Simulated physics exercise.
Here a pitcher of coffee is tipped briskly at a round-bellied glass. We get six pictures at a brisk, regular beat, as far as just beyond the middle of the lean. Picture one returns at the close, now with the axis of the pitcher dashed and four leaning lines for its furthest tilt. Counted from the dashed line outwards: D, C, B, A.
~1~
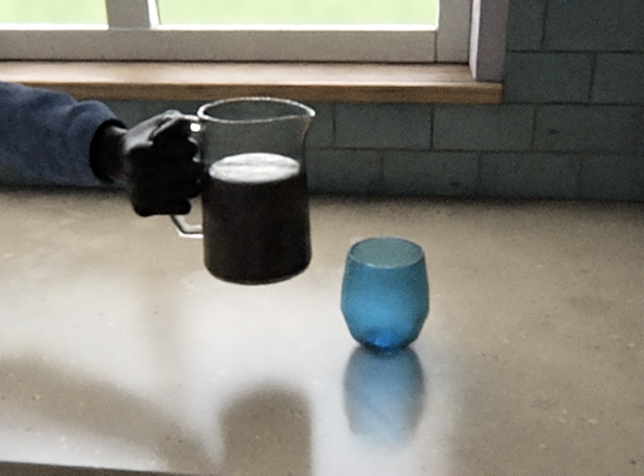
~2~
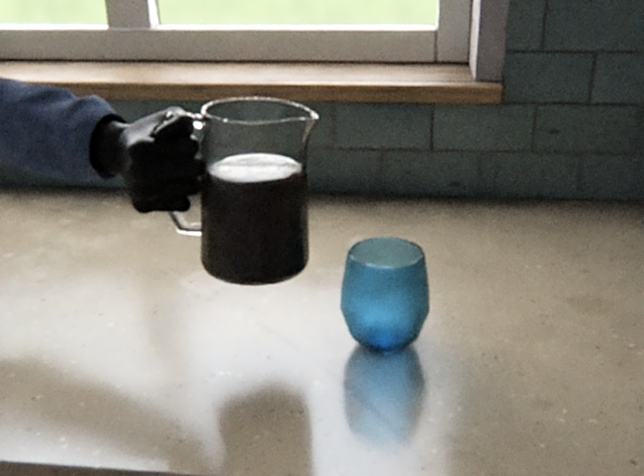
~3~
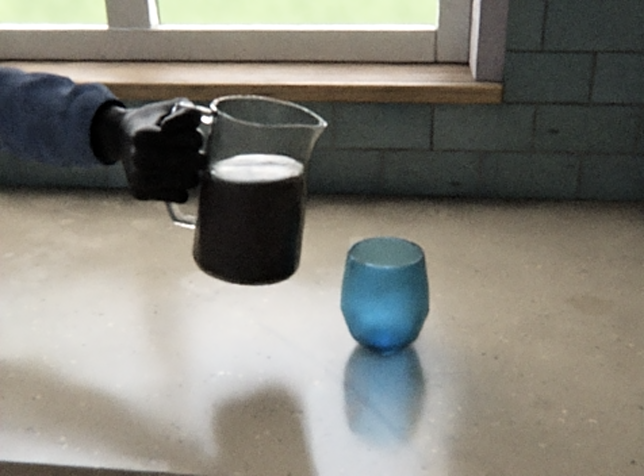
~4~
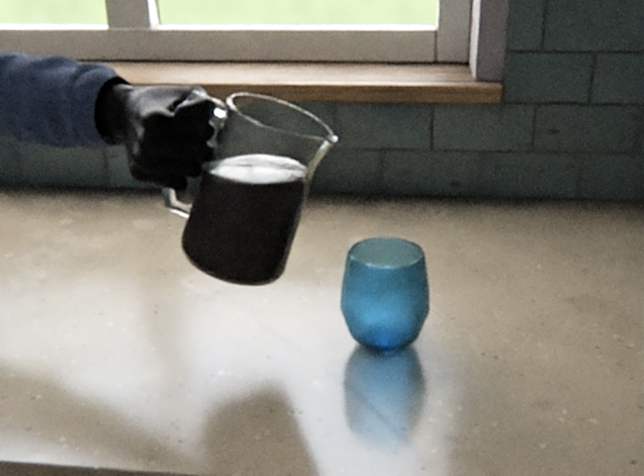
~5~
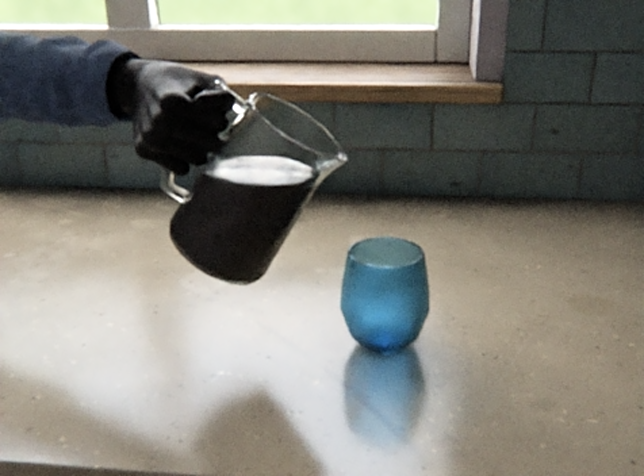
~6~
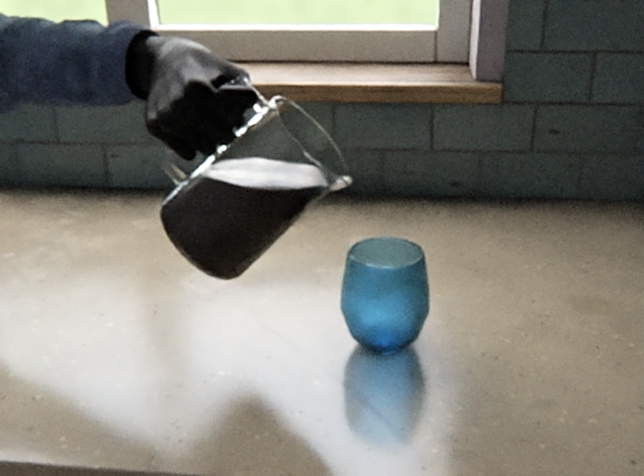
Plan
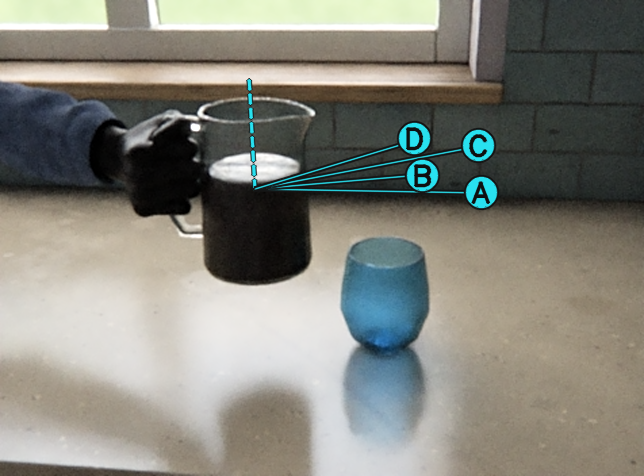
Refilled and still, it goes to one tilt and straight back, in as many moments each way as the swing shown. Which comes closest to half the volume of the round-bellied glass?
D is best.
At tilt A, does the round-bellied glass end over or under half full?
Over half.
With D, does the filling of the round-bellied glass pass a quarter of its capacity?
Yes, clearly.
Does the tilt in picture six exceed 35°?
Yes, it does.
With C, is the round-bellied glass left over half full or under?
Over.
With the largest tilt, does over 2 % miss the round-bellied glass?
Yes.
In cyan, A at (464, 192); B at (405, 176); C at (462, 149); D at (398, 145).
If A is chosen, the round-bellied glass ends with about 82 % of what it can hold; 21 % of the coffee is spilt.
If B is chosen, the round-bellied glass ends with about 78 % of what it can hold; 11 % of the coffee is spilt.
If C is chosen, the round-bellied glass ends with about 65 % of what it can hold; 5 % of the coffee is spilt.
If D is chosen, the round-bellied glass ends with about 51 % of what it can hold.
